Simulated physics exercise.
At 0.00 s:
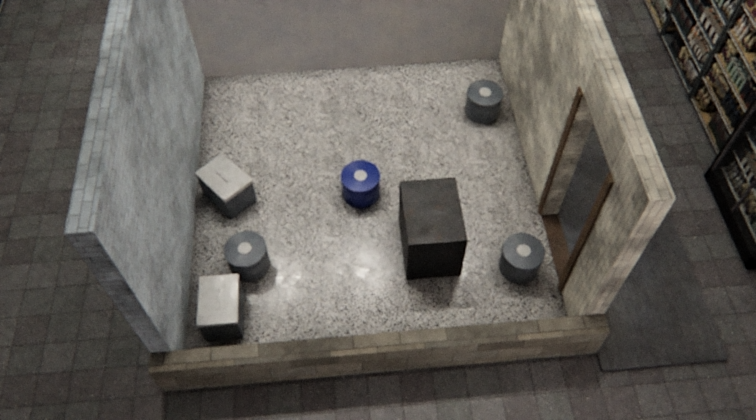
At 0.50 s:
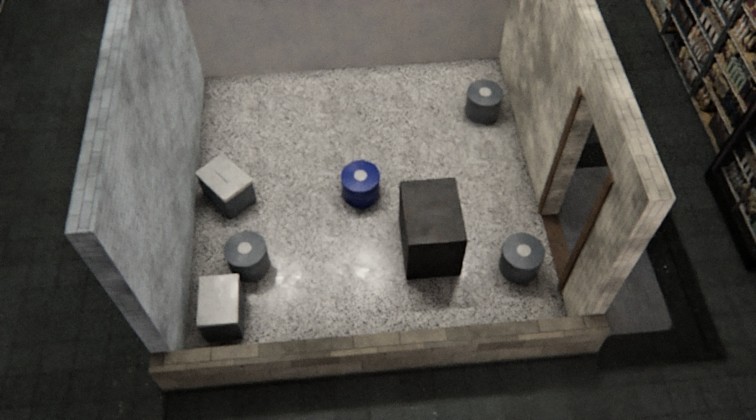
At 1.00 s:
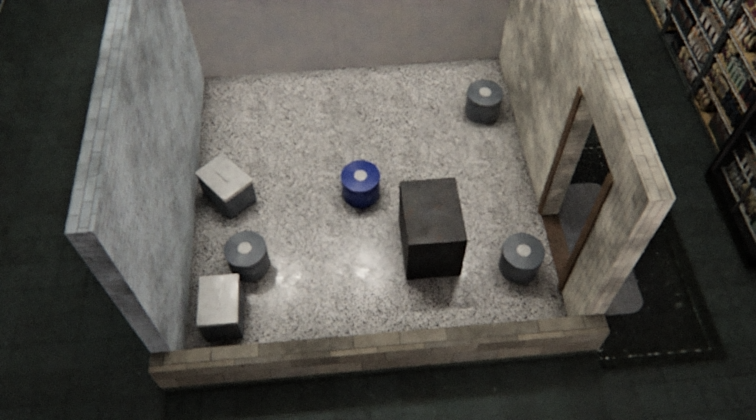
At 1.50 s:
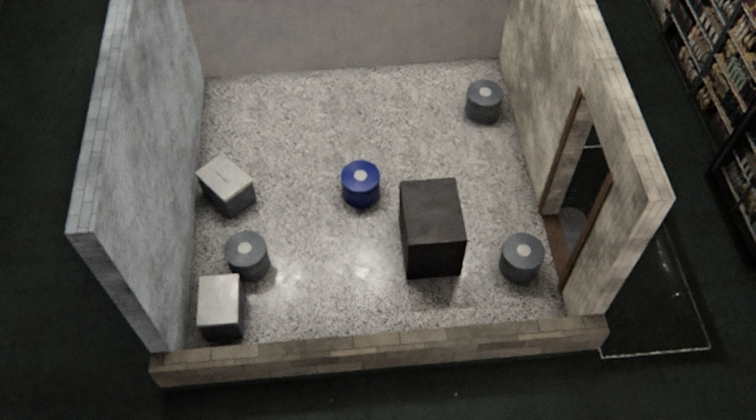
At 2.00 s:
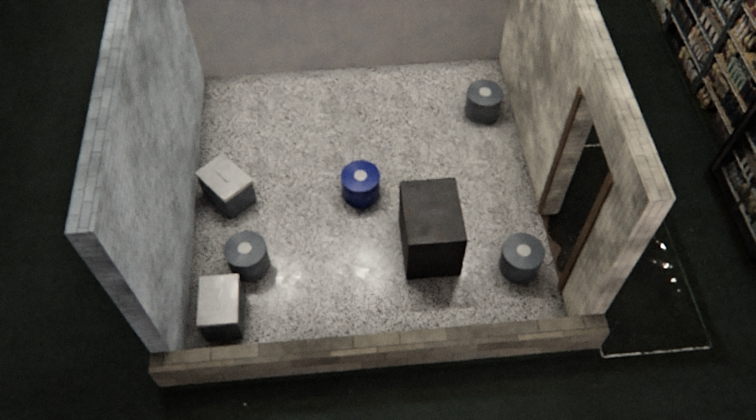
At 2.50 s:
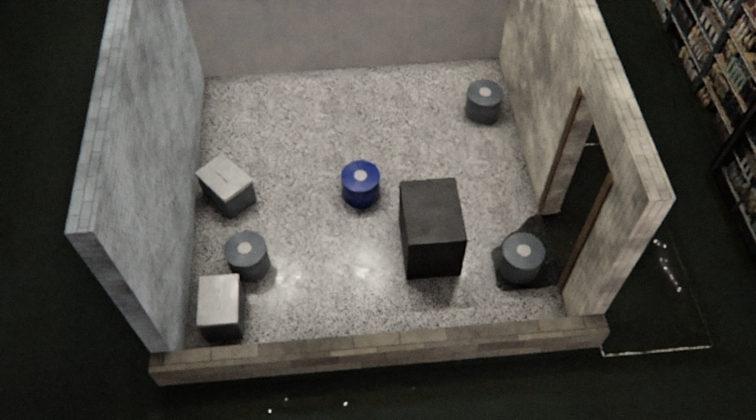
Dark water spread over the paving outside a small walled room, then crept in through the doorway on the right and reached the nearest grey tub, while the tubs and boxes inside all stayed put.
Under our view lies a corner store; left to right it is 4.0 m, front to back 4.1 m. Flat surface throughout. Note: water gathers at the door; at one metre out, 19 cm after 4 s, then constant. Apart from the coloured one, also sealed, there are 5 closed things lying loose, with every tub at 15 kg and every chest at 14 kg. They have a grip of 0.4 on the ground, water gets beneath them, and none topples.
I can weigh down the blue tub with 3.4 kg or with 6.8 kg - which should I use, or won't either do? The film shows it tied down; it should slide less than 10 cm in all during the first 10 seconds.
Go with the heavier one.
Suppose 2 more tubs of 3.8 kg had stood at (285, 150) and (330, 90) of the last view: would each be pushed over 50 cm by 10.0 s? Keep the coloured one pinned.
Below, beyond.
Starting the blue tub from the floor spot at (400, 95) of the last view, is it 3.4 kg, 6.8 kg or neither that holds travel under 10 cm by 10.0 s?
Result: Both fail.
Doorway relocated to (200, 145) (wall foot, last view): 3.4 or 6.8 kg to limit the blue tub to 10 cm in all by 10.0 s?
Moved there, neither choice works.
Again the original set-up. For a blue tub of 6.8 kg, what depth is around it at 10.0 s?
Something like 3 centimetres.
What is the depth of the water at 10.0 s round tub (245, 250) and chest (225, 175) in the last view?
Depth approx. 3 cm / 6 cm.
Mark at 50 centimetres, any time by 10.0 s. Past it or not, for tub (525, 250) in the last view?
Beyond the mark.
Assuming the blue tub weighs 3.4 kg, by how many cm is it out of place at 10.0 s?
It would be some 30 cm from its spot.
After 3.5 s the blue tub would be 0 cm from its start with 3.4 kg and 0 cm from its start with 6.8 kg; 0 cm of water round it then.
After 4.5 s the blue tub would be 0 cm from its start with 3.4 kg and 0 cm from its start with 6.8 kg; 1 cm of water round it then.
After 7.0 s the blue tub would be 0 cm from its start with 3.4 kg and 0 cm from its start with 6.8 kg; 1 cm of water round it then.
After 10.0 s the blue tub would be 34 cm from its start with 3.4 kg and 0 cm from its start with 6.8 kg; 3 cm of water round it then.
